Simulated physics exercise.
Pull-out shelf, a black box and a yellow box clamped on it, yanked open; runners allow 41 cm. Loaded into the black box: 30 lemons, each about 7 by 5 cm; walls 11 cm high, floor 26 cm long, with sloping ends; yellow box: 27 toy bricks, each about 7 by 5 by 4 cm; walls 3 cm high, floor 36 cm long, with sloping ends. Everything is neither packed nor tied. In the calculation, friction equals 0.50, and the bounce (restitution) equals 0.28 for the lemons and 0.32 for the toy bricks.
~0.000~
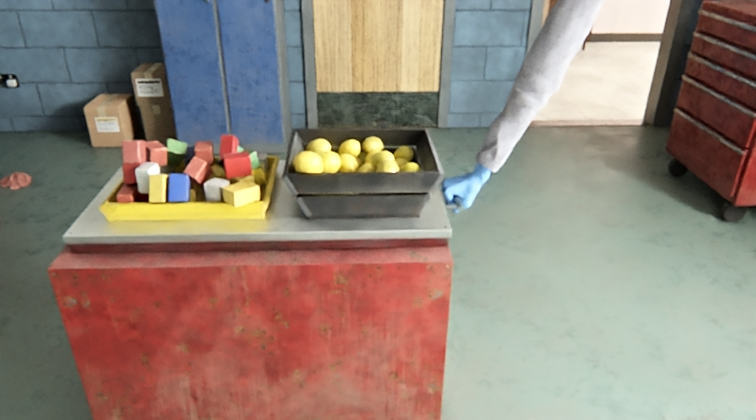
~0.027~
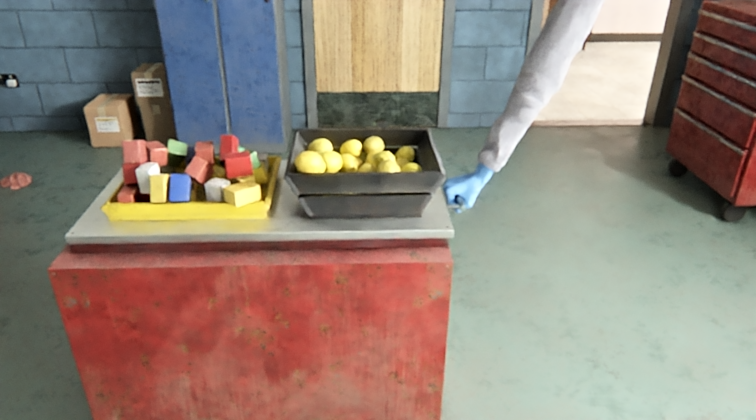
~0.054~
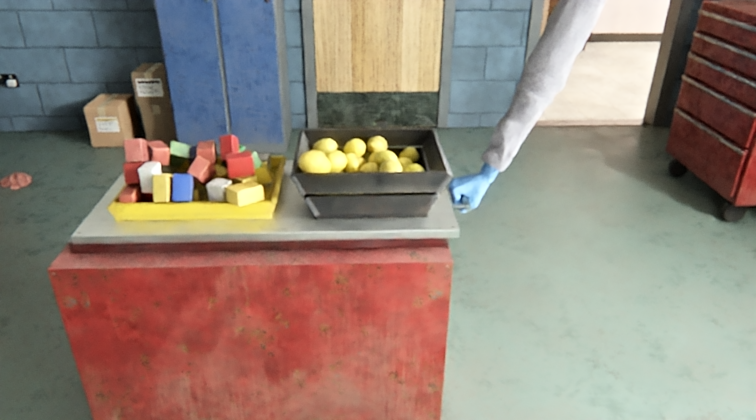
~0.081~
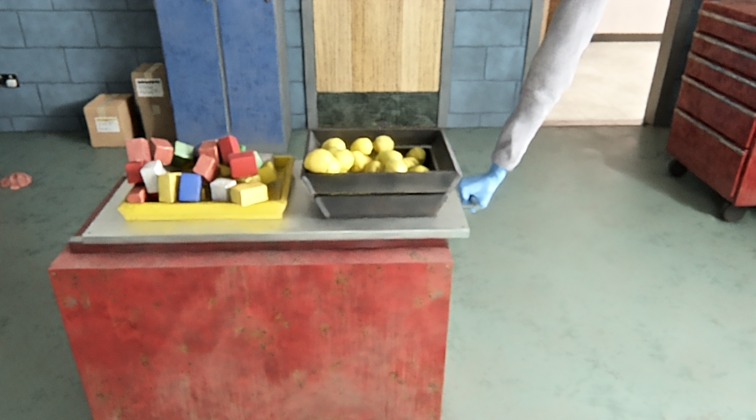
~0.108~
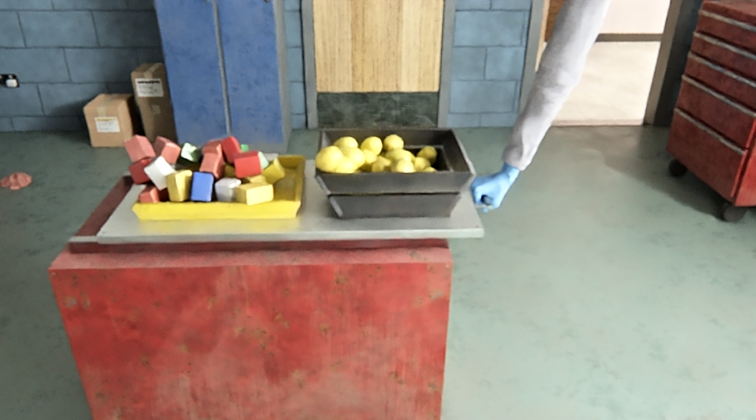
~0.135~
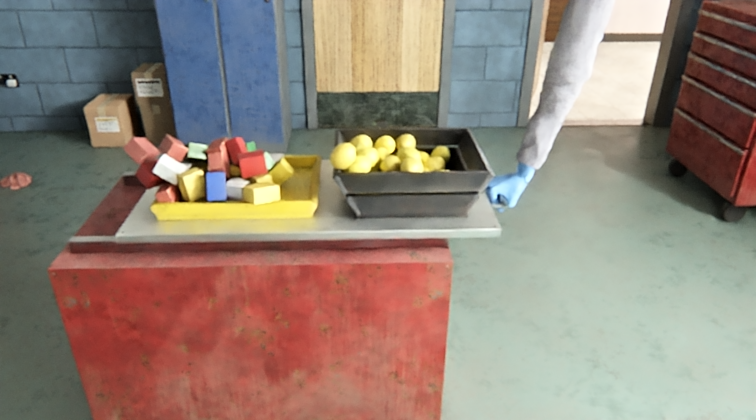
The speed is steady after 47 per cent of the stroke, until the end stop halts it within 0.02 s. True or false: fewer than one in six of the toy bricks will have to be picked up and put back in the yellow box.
False.
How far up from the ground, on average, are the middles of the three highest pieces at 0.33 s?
Close to 82 cm, on average.
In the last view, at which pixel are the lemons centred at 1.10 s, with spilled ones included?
I'd put the middle close to (533, 171).
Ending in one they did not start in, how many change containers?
I'd estimate close to 2.
After 0.25 s, end of travel.
After 0.33 s, black box 30 in, 0 out and yellow box 20 in, 7 out.
After 0.45 s, black box 28 in, 2 out and yellow box 16 in, 11 out.
After 0.67 s, black box 28 in, 2 out and yellow box 13 in, 14 out.
Final count (at 1.10 s), black box 28 in, 2 out and yellow box 12 in, 15 out. Asked share, 15 of 27, 56 per cent.
